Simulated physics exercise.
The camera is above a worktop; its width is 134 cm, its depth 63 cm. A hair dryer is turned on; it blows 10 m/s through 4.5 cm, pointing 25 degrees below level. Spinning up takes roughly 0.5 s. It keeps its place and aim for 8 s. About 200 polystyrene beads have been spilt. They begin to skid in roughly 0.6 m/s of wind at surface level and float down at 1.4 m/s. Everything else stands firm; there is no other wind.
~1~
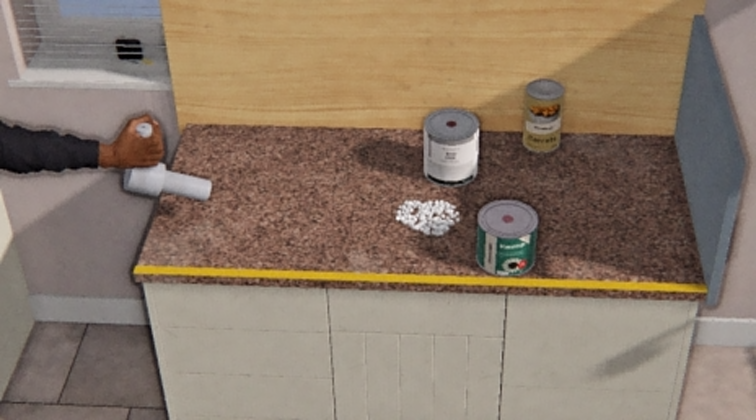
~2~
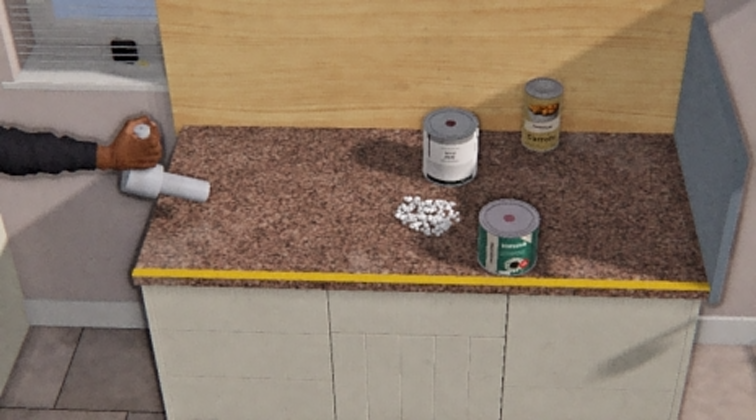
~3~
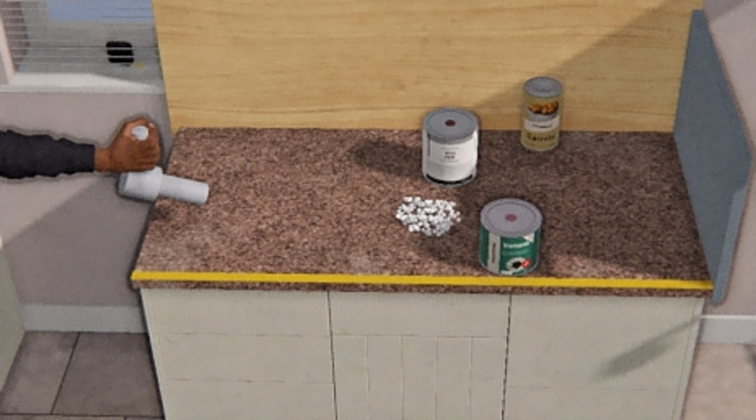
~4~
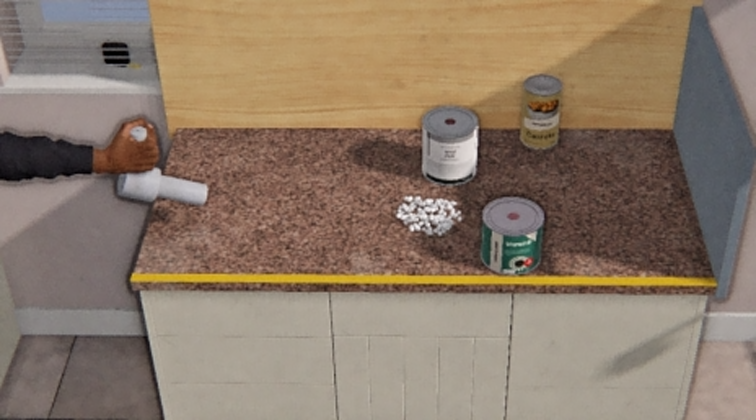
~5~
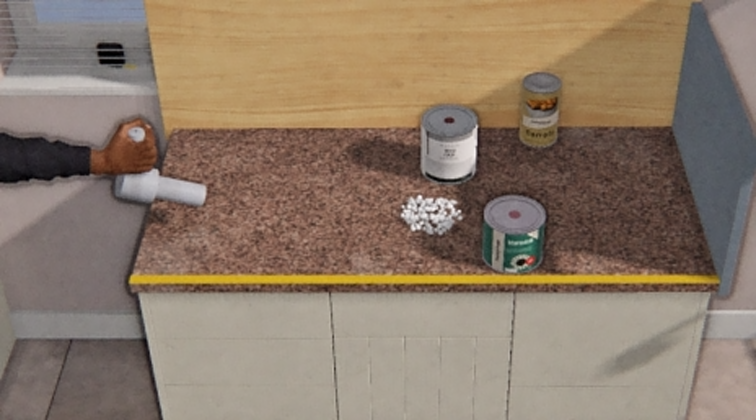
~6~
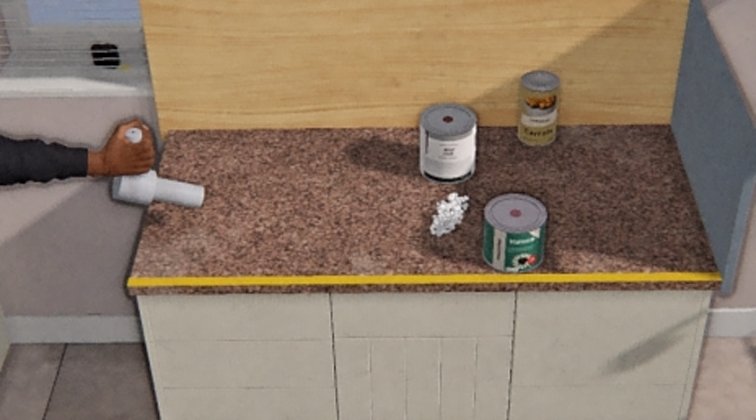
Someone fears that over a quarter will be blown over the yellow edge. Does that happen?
More than a quarter over the yellow edge: Yes.
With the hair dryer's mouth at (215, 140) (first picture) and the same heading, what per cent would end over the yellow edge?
In that case some 50 per cent.
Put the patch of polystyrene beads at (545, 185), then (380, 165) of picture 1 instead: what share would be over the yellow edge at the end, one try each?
In that order: 5 %, 3 %.
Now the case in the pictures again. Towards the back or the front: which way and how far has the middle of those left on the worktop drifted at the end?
To the back, by about 40 cm.
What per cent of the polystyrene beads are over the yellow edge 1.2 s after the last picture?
About 40 %.
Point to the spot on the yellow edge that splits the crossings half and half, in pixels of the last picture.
At about (647, 281).
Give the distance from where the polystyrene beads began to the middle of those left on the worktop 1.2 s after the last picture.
About 65 cm.
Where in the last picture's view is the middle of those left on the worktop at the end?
Near (561, 125).
Then, 1.2 s after the last picture, 72 % are on the move or not yet settled, 42 % are over the yellow edge; the middle of those still in play is near (693, 196).
Then, 2.1 s after the last picture, 38 % are on the move or not yet settled, 57 % are over the yellow edge; the middle of those still in play is near (669, 125).
Then, 4.0 s after the last picture, 24 % are on the move or not yet settled, 64 % are over the yellow edge; the middle of those still in play is near (668, 125).
Then, 7.6 s after the last picture, at the end, 70 % are over the yellow edge; the middle of those still in play is near (561, 125).
